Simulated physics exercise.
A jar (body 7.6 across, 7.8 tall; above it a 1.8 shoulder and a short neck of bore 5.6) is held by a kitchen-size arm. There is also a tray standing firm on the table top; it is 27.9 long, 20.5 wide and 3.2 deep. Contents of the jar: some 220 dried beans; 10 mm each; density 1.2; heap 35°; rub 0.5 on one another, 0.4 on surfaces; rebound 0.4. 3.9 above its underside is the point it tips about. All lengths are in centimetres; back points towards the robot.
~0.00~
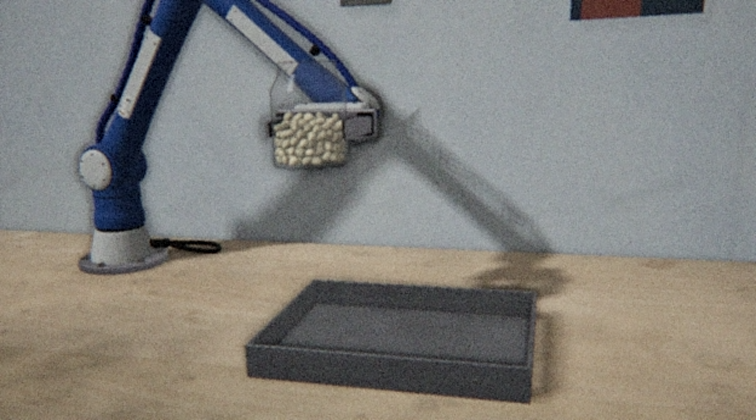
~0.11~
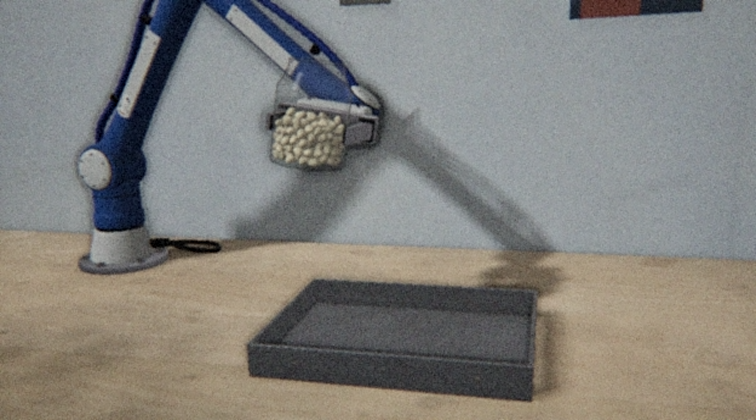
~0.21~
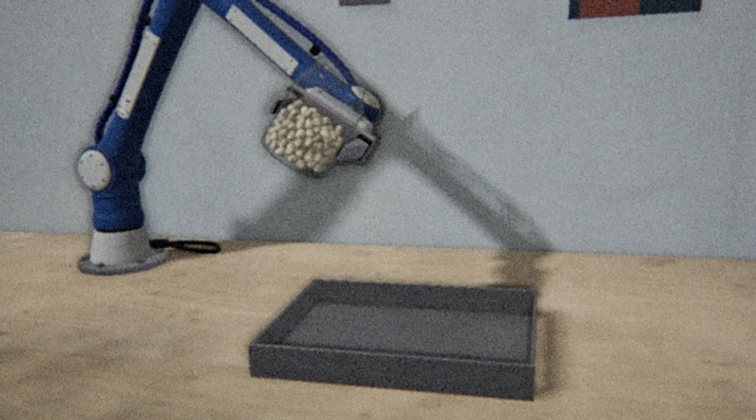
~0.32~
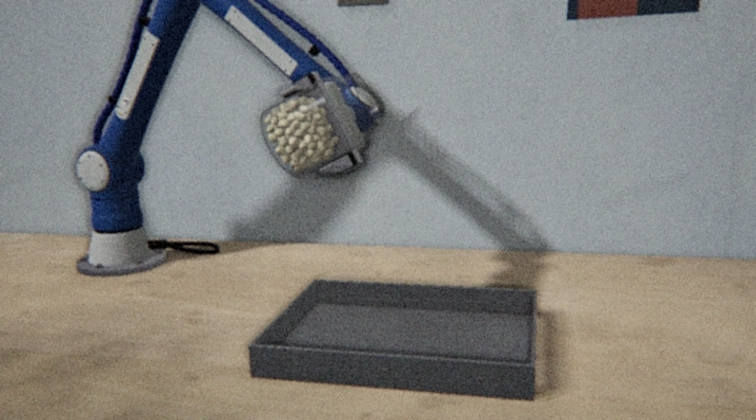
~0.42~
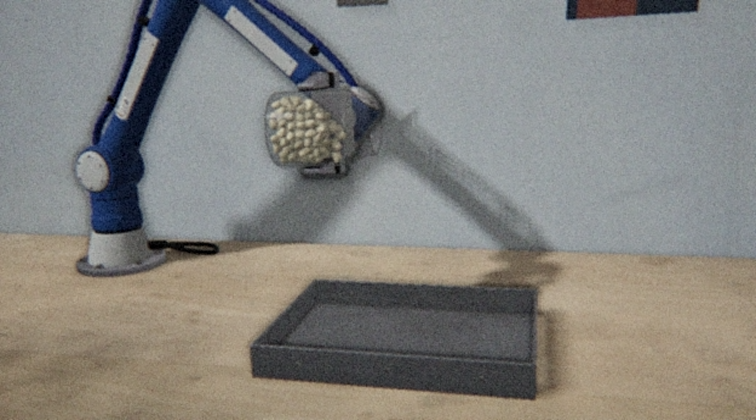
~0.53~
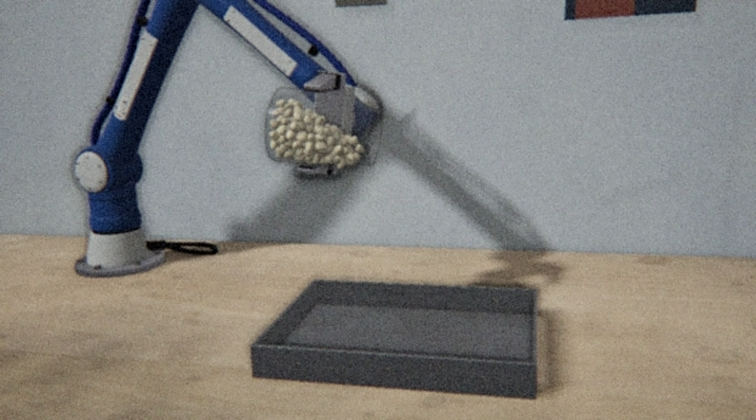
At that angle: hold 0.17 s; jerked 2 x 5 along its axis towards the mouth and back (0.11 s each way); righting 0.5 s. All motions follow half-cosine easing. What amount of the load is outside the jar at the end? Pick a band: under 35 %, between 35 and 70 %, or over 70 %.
Between 35 and 70 %.
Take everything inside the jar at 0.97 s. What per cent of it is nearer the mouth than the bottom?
About 50 %.
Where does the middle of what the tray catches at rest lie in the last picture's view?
The centre sits around (465, 342).
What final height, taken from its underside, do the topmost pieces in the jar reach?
About 5.5 cm.
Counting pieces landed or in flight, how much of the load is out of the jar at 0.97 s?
Up to this moment it's close to 25 per cent gone.
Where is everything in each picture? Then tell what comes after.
Jar middle at (310, 129), upright; upper third of the load around (311, 126), from x 280 to 340, top at y 115; 220 in the jar, in the first frame.
Jar middle at (311, 128), tipped 9°; upper third of the load around (307, 126), from x 275 to 340, top at y 110, in the second frame.
Jar middle at (311, 128), tipped 34°; upper third of the load around (301, 123), from x 270 to 340, top at y 105, in the third frame.
Jar middle at (311, 129), tipped 64°; upper third of the load around (298, 117), from x 270 to 335, top at y 100, in the fourth frame.
Jar middle at (312, 129), tipped 89°; upper third of the load around (299, 115), from x 275 to 345, top at y 100, in the fifth frame.
Jar middle at (312, 129), tipped 98°; upper third of the load around (298, 122), from x 275 to 360, top at y 105; 220 in the jar, in the sixth frame.
After 0.97 s, tipped 98°, highest piece 25 above the table; 170 in the jar, 4 in the tray, 46 in flight or on a rim.
After 1.42 s, tipped 40°, highest piece 28 above the table; 115 in the jar, 99 in the tray, 5 on the table or floor, 1 in flight or on a rim.
After 1.84 s, upright, highest piece 26 above the table; 115 in the jar, 99 in the tray, 6 on the table or floor.
After 2.54 s, upright, highest piece 26 above the table; 115 in the jar, 99 in the tray, 6 on the table or floor.
At rest, 115 in the jar, 99 in the tray, 6 on the table or floor. That is 48 % outside the jar.
